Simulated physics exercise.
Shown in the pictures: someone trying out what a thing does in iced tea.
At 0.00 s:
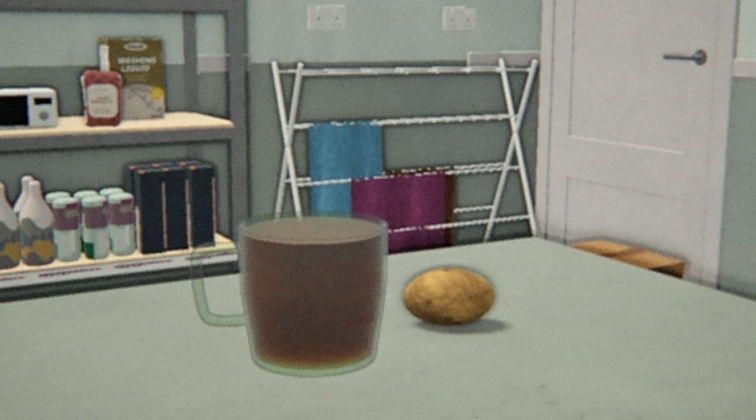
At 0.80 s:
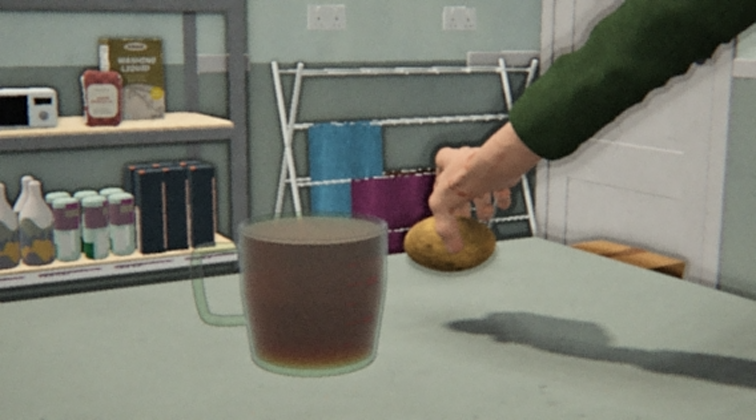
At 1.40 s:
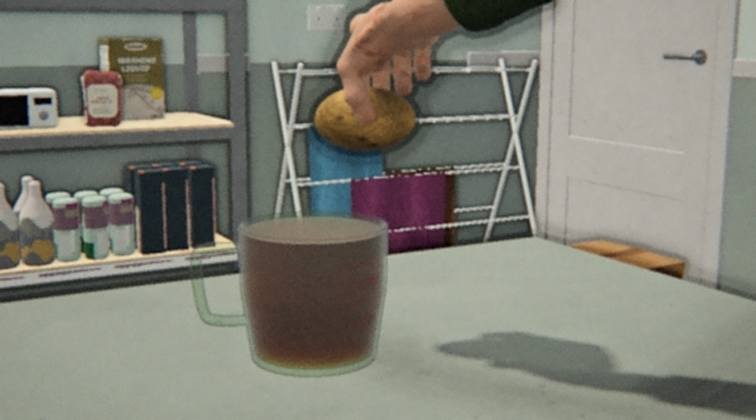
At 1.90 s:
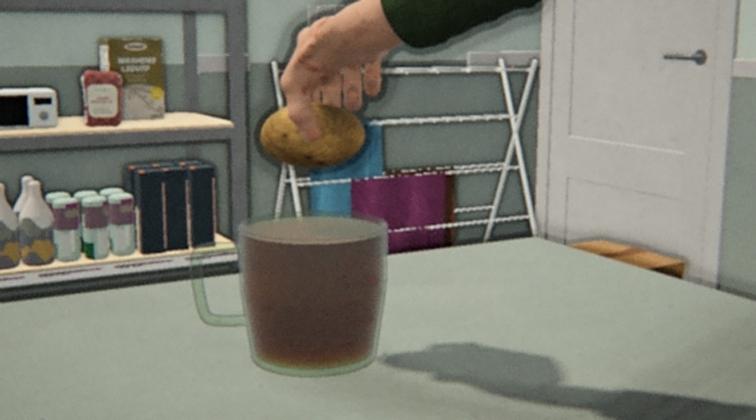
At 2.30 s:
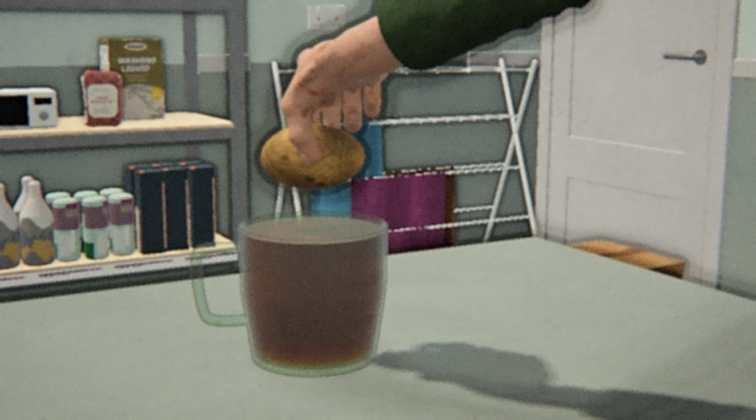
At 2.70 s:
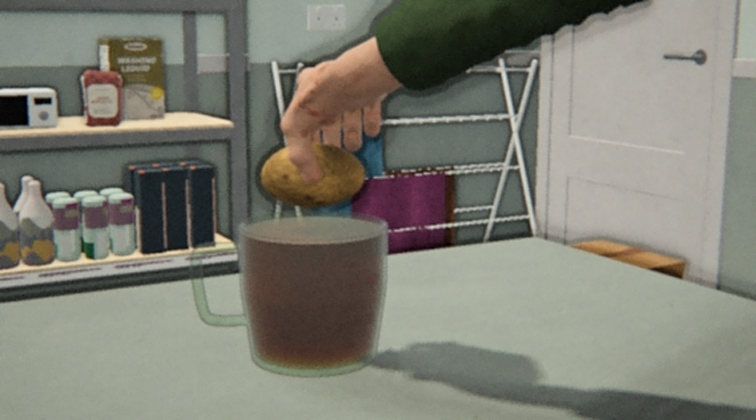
In a room with shelves and a drying rack, a potato lies on a table to the right of a nearly full glass jug of dark iced tea. A hand in a green sleeve picks it up, carries it left above the jug, and lowers it to just over the surface.
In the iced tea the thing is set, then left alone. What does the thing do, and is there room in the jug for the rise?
Put in the iced tea, the thing drops down, and the jug spills over.
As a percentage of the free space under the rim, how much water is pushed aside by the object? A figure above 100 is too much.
I'd call it some 250 in a hundred.
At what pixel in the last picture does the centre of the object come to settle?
About (314, 319).
By 3.0 s, the potato enters the iced tea; the jug is full to the brim.
By 3.4 s, the potato goes on down; the jug is full to the brim; it has run over.
By 5.0 s, the potato has sunk; the jug is full to the brim; it has run over.
